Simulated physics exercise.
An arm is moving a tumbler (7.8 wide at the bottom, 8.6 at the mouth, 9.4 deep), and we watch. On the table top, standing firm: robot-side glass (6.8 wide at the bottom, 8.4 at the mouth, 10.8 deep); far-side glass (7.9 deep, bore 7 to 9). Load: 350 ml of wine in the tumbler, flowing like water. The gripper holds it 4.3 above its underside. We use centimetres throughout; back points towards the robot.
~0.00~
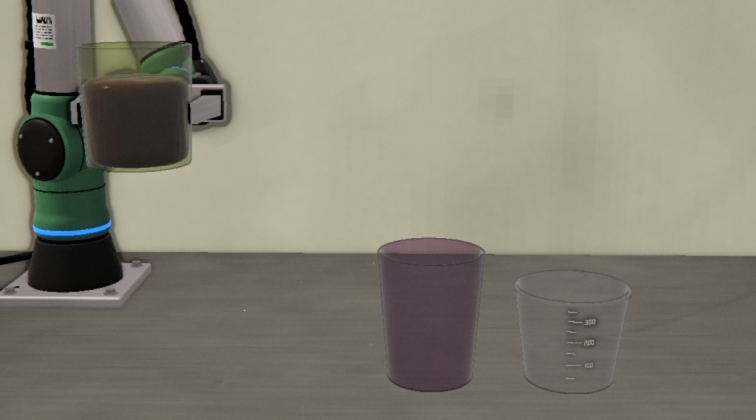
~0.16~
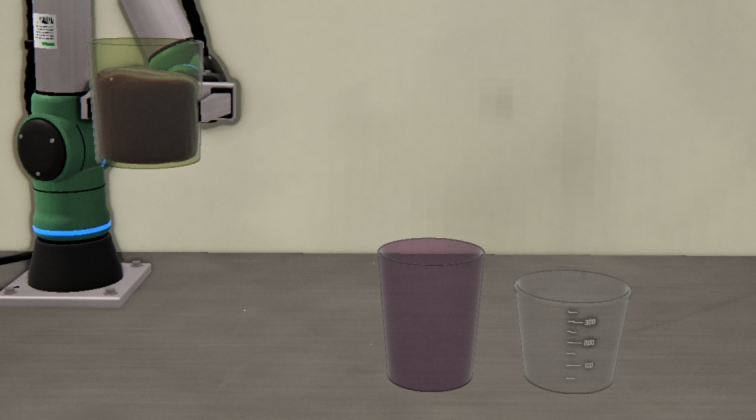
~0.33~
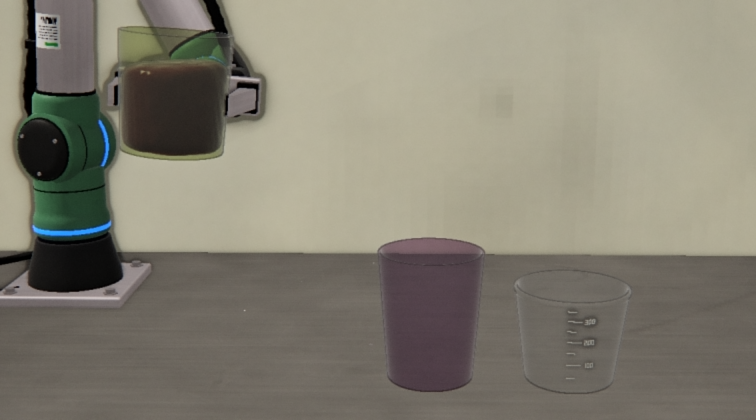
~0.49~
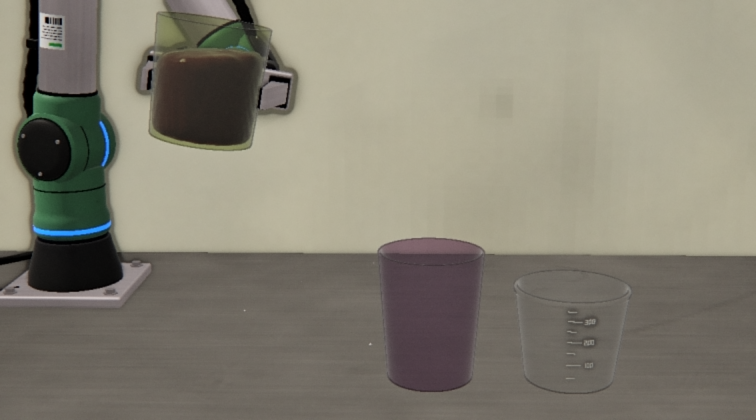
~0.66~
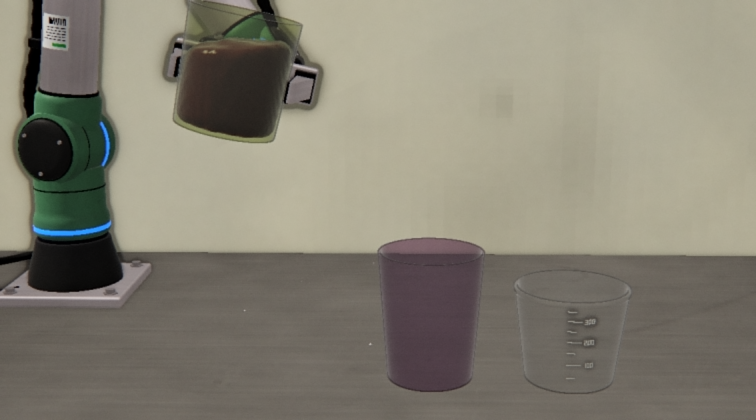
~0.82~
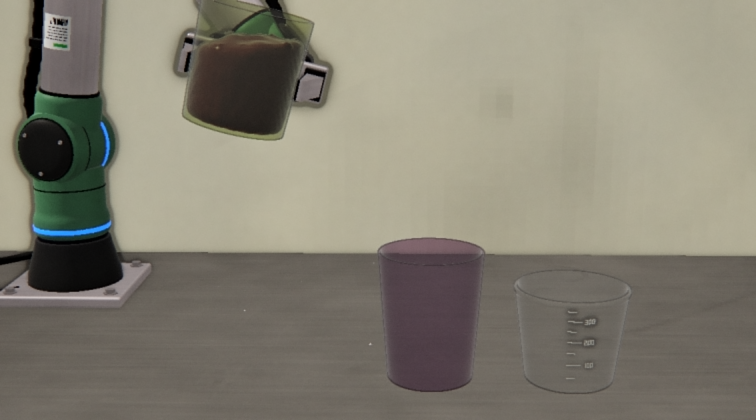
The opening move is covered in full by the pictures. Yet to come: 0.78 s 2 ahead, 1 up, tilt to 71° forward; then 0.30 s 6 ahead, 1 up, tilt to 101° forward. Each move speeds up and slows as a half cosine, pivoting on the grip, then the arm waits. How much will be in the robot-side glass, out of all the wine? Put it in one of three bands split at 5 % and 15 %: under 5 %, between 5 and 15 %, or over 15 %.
Band: Over 15 %.
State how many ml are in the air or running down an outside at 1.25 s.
Estimate: Some 0 ml.
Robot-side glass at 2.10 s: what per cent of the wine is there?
40 %.
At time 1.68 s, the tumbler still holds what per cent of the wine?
Remaining share: Close to 65 per cent.
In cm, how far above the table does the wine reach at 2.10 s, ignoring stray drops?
The liquid tops out near 24 cm above the table.
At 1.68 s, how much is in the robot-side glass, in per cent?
Share: Around 25 %.
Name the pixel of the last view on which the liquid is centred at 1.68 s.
It's centred near (339, 151).
After 1.25 s, tilted 47° forward, liquid up to 29 above the table; 345 ml in the tumbler.
After 1.68 s, tilted 76° forward, liquid up to 28 above the table; 220 ml in the tumbler, 90 ml in the robot-side glass, 40 ml in the air or running down outside.
After 2.10 s, tilted 101° forward, liquid up to 25 above the table; 135 ml in the robot-side glass, 125 ml in the far-side glass, 20 ml on the table or floor, 15 ml in the tumbler, 55 ml in the air or running down outside.
After 2.90 s, tilted 101° forward, liquid up to 25 above the table; 145 ml in the robot-side glass, 110 ml on the table or floor, 95 ml in the far-side glass.
At rest, 145 ml in the robot-side glass, 110 ml on the table or floor, 95 ml in the far-side glass. That is 41 % in the robot-side glass.
